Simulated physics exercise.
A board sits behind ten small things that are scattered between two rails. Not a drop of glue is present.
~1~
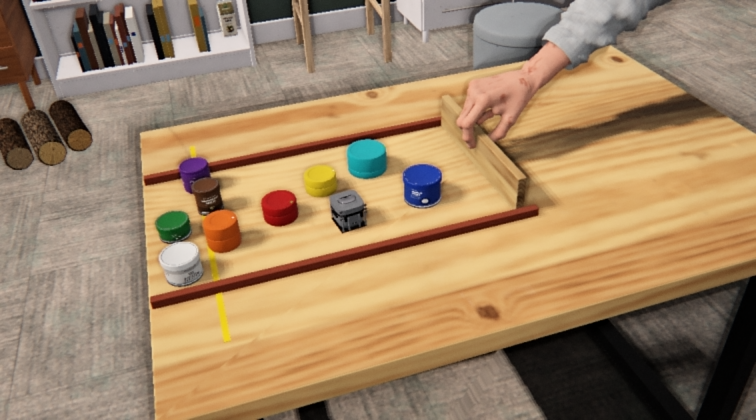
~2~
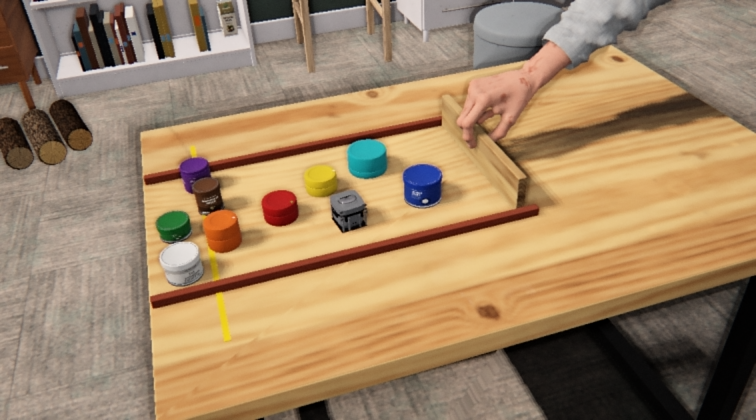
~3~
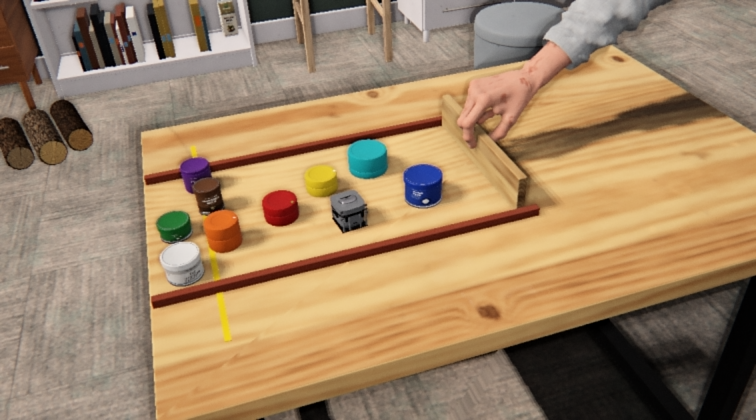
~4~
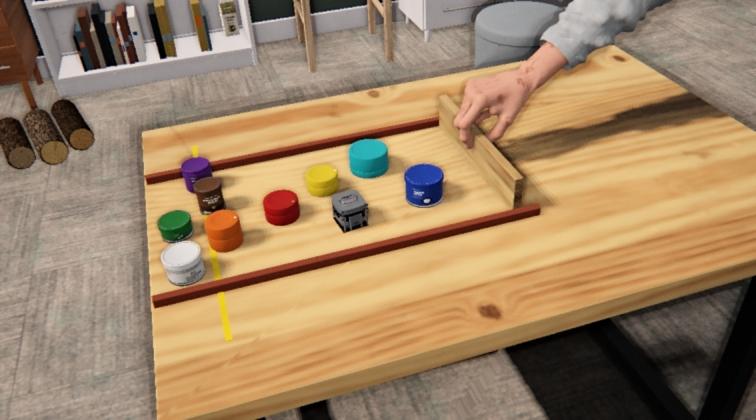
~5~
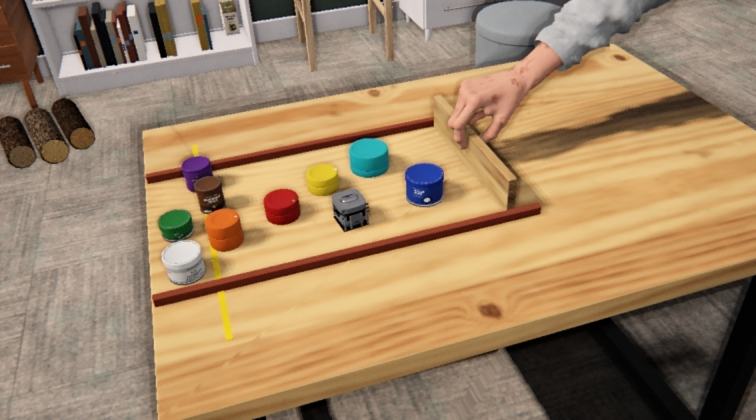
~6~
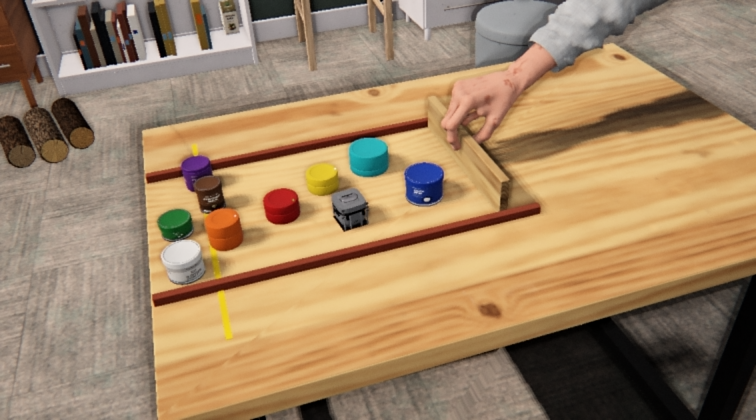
On a wooden table, small colourful containers and a dark block-like object sit scattered between two dark red rails while a hand at the right holds an upright board, then slides it slightly left toward them.
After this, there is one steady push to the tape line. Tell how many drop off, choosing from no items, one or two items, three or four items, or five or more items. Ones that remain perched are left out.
One or two items drop off.
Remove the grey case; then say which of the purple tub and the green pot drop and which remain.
Well, the purple tub is still there while the green pot goes off the edge.
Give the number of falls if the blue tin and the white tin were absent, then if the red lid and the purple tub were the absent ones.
0 and 0.
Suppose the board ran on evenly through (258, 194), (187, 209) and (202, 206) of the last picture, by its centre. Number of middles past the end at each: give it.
Place by place: 0, 5 and 2.
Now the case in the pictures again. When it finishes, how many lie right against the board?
At rest, 4 are in contact.
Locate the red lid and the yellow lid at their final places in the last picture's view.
Listed in order, first is (163, 231) and the other is (189, 213).
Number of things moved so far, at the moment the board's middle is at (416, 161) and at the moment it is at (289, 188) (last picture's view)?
I make it 1 at the first spot and 6 at the other.
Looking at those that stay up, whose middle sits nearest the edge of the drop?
Looks like the orange lid to me.
Early on, none off yet; green pot at rest near (176, 225); white tin at rest near (184, 262); purple tub at rest near (198, 174).
A while later, none off yet; green pot at rest near (174, 225); white tin at rest near (181, 265); purple tub at rest near (198, 174).
Finally, the number that fall off is one or two; lost, green pot.
